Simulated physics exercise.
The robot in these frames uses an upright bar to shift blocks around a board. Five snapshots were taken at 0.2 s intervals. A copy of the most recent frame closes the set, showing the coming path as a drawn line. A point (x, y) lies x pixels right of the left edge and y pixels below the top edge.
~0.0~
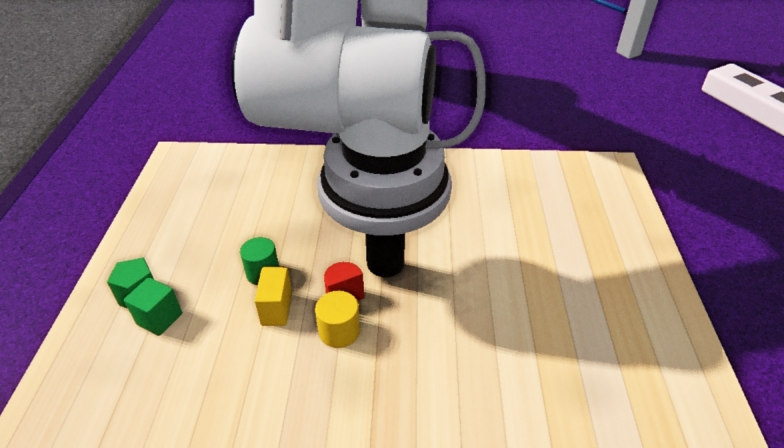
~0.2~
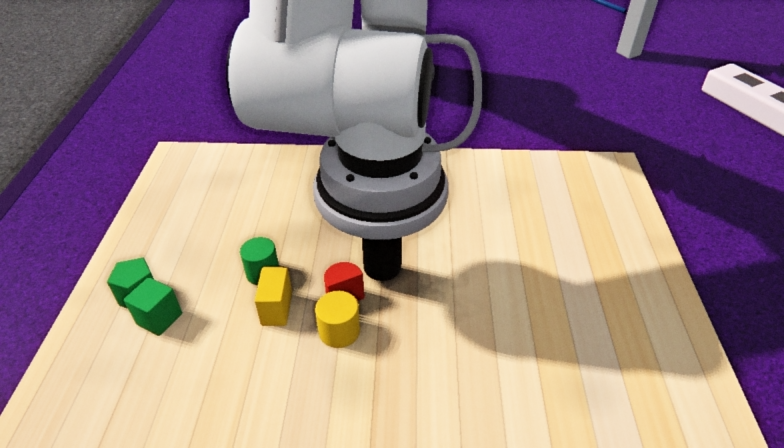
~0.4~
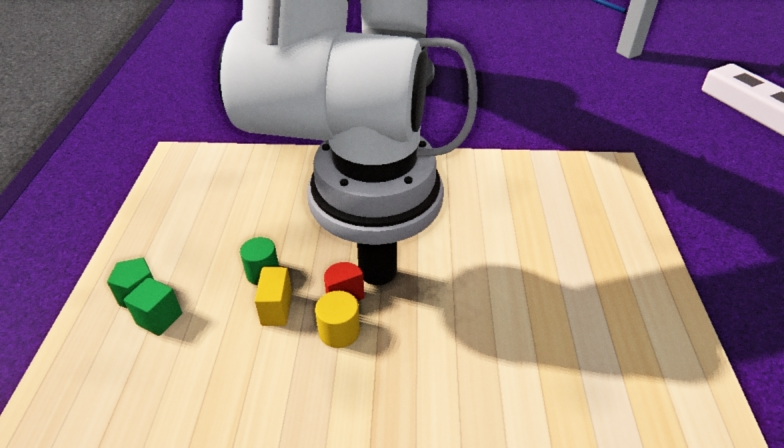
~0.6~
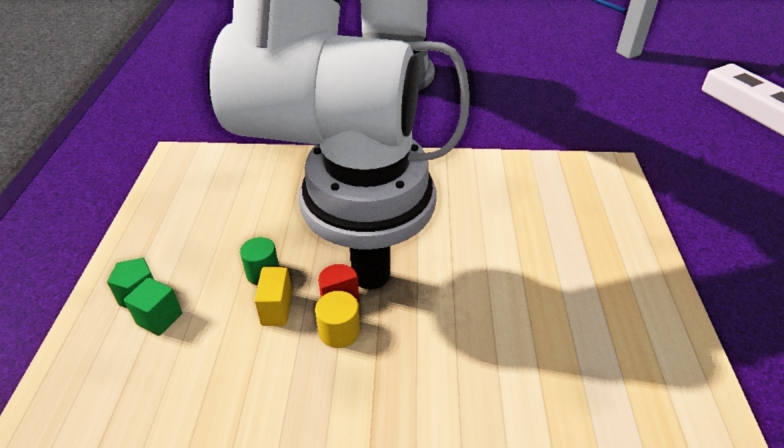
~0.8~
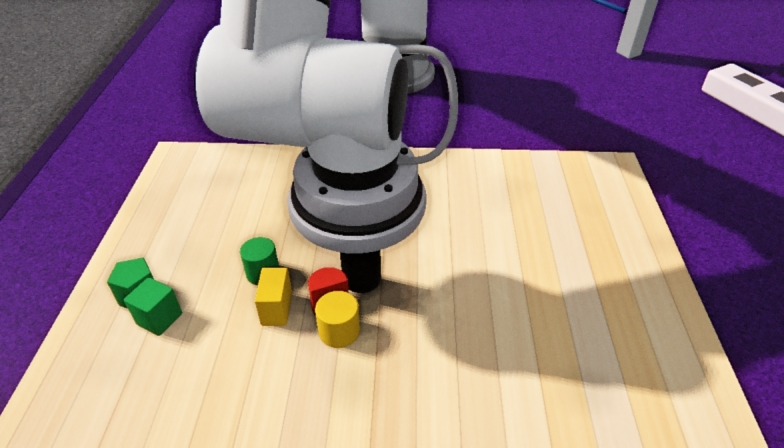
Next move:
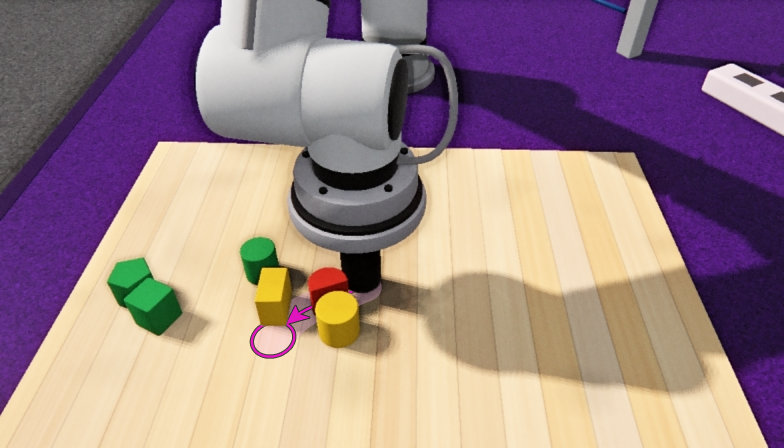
A light wooden board on a purple floor is seen from above at an angle, with the camera still. A grey-white robot arm holds a black upright bar near a red block and a yellow cylinder, with a yellow block and a green cylinder to their left and two green blocks farther left. The arm moves the bar slightly left and toward the viewer, then pushes the red block a short way left.
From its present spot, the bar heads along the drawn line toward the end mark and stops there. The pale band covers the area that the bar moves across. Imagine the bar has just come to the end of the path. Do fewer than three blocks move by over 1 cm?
Yes, I think so.
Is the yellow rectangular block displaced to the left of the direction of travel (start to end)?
That would be a no.
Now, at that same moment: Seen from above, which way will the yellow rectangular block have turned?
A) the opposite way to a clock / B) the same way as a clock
Answer: B.
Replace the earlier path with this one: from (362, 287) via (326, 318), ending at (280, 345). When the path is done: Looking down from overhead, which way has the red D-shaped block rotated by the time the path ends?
Verdict: Clockwise.
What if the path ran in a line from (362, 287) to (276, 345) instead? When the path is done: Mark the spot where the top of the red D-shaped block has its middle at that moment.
It will end up at (237, 310).
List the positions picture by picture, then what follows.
The first picture shows lower end of the bar (386, 265), tops of blocks, yellow rectangular block (271, 283), red D-shaped block (342, 272), yellow circle (337, 306).
The second picture shows bar (382, 268), blocks as before.
The third picture shows bar (378, 272), blocks as before.
The fourth picture shows bar (371, 276), red D-shaped block (336, 274).
The fifth picture shows bar (362, 280), yellow rectangular block (271, 283), red D-shaped block (326, 277), yellow circle (337, 306).
The drawn path runs from (362, 287) by way of (330, 300) and (298, 314) to (273, 339).
The first path, step by step. One third of the way, bar (328, 293); yellow rectangular block (260, 285), turned 25° clockwise; red D-shaped block (290, 290).
Two thirds of the way, bar (296, 307); yellow rectangular block (245, 284), turned 50° clockwise; red D-shaped block (255, 305).
At the end, bar (271, 331); yellow rectangular block (244, 284), turned 50° clockwise; red D-shaped block (227, 320), turned 50° clockwise; yellow circle not moved.
